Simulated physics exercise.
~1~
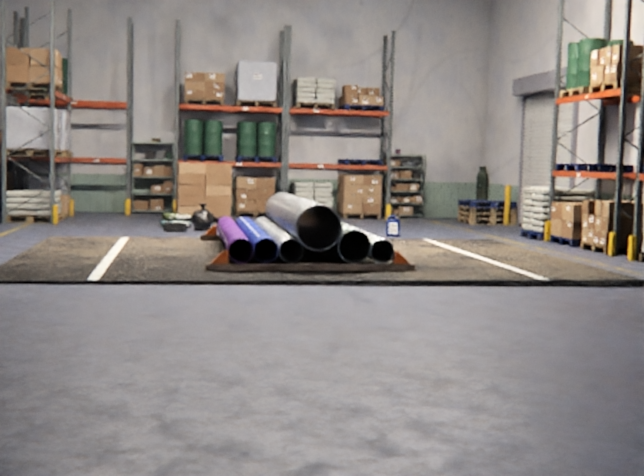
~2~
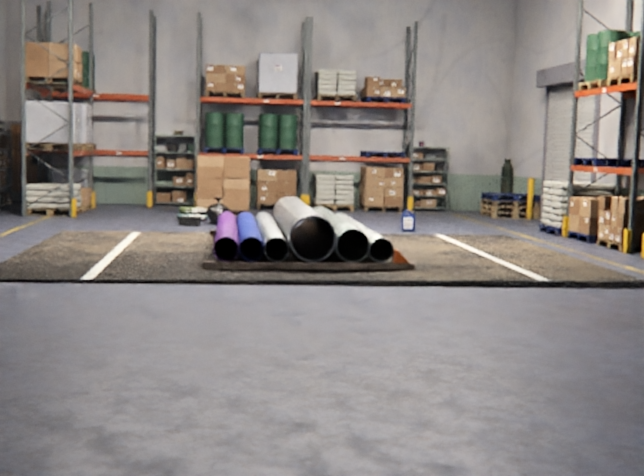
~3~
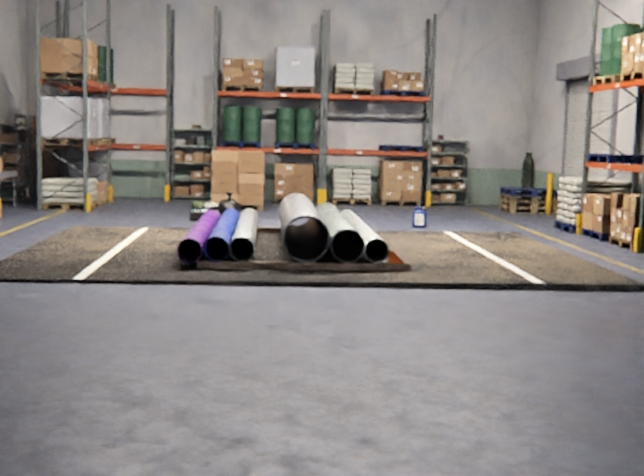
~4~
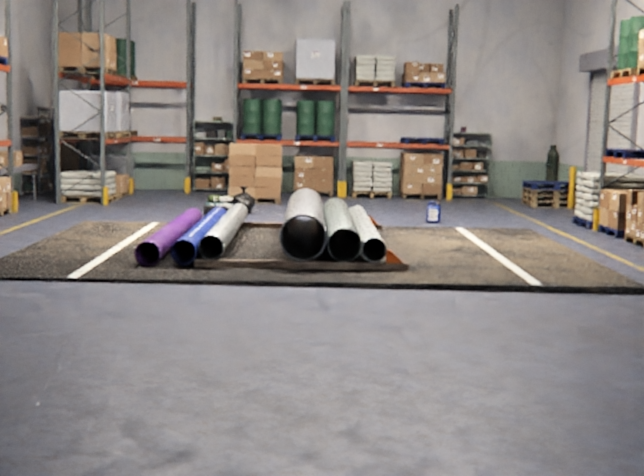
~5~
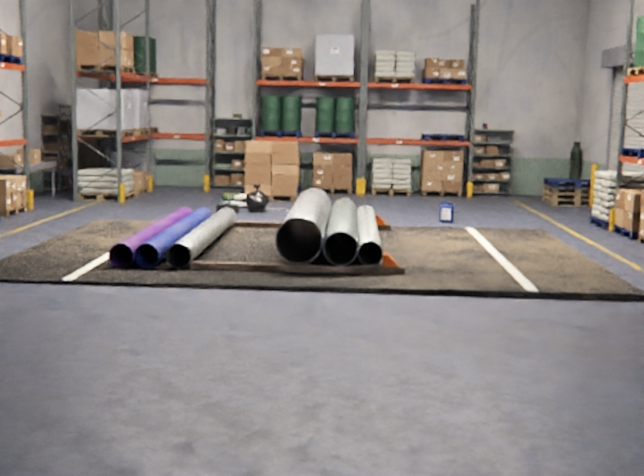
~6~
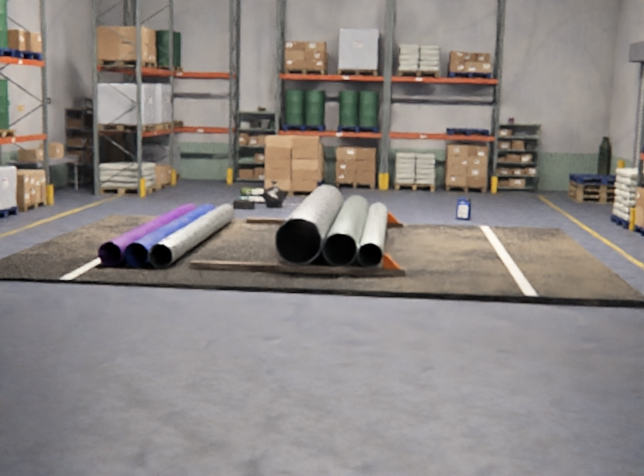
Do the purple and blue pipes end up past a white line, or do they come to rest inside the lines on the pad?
Both the purple pipe and the blue pipe come to rest on the pad inside the lines, close to the left one.
